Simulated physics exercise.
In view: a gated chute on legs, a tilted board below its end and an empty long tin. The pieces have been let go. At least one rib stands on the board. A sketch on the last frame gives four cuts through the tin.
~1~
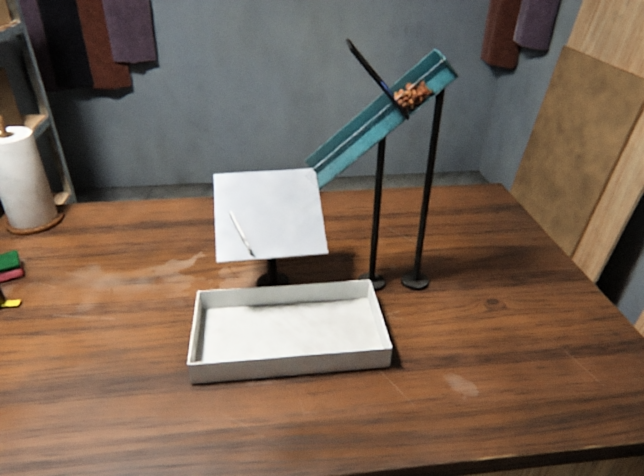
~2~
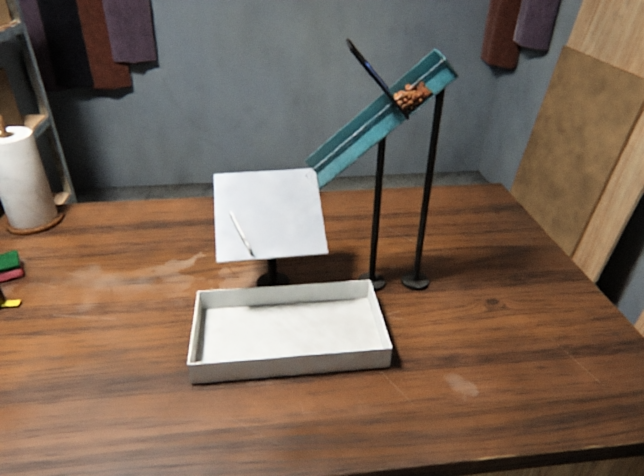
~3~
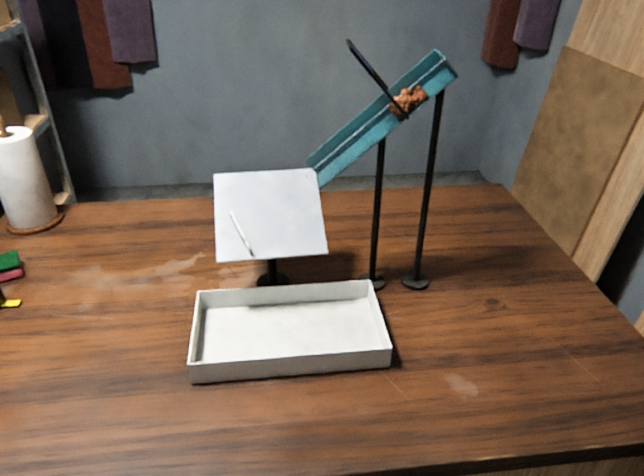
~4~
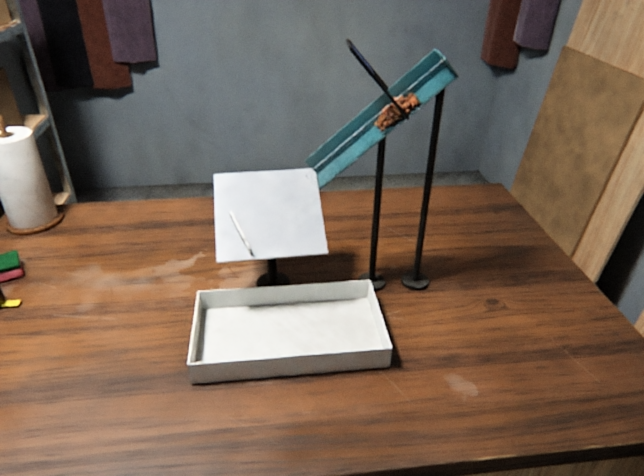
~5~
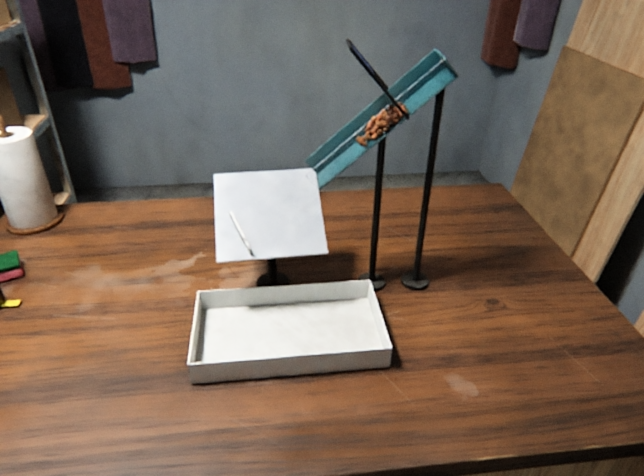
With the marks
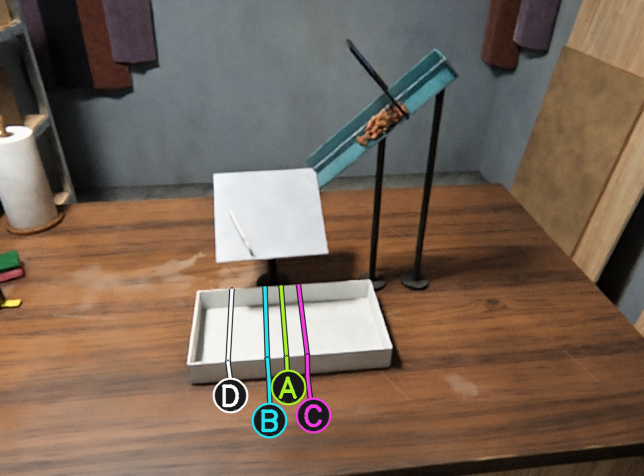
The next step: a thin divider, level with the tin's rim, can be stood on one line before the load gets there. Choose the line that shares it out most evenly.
The best line is B.
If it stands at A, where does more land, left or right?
Left.
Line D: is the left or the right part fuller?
More lands on the right.
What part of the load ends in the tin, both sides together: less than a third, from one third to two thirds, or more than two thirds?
It is more than two thirds.
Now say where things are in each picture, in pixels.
Load behind the gate at (412, 96), bits of dog kibble; lip of the chute at (319, 182), sloping fairly steeply, in the first frame.
Middle of the board at (269, 212), tilted fairly steeply; middle of its low edge at (273, 257); of its high edge at (265, 171), in the second frame.
Front corners of the tin at (188, 364) and (391, 347), empty; front of the load at (392, 108), in the third frame.
Middle of the load at (398, 113); its front at (377, 124), about a quarter of the way to the lip; rib from (230, 211) to (250, 249), in the fourth frame.
Middle of the load at (384, 123); its front at (359, 139), about half of the way to the lip, in the fifth frame.
On the marked copy, line A crosses the front rim at (286, 356); line B crosses the front rim at (267, 358); line C crosses the front rim at (307, 354); line D crosses the front rim at (228, 361).
Choosing A, of what is caught, most on the left of the divider, a small part on the right.
Choosing B, of what is caught, about a third on the left of the divider, about two thirds on the right.
Choosing C, of what is caught, nearly all on the left of the divider, a stray few on the right.
Choosing D, of what is caught, a stray few on the left of the divider, nearly all on the right.
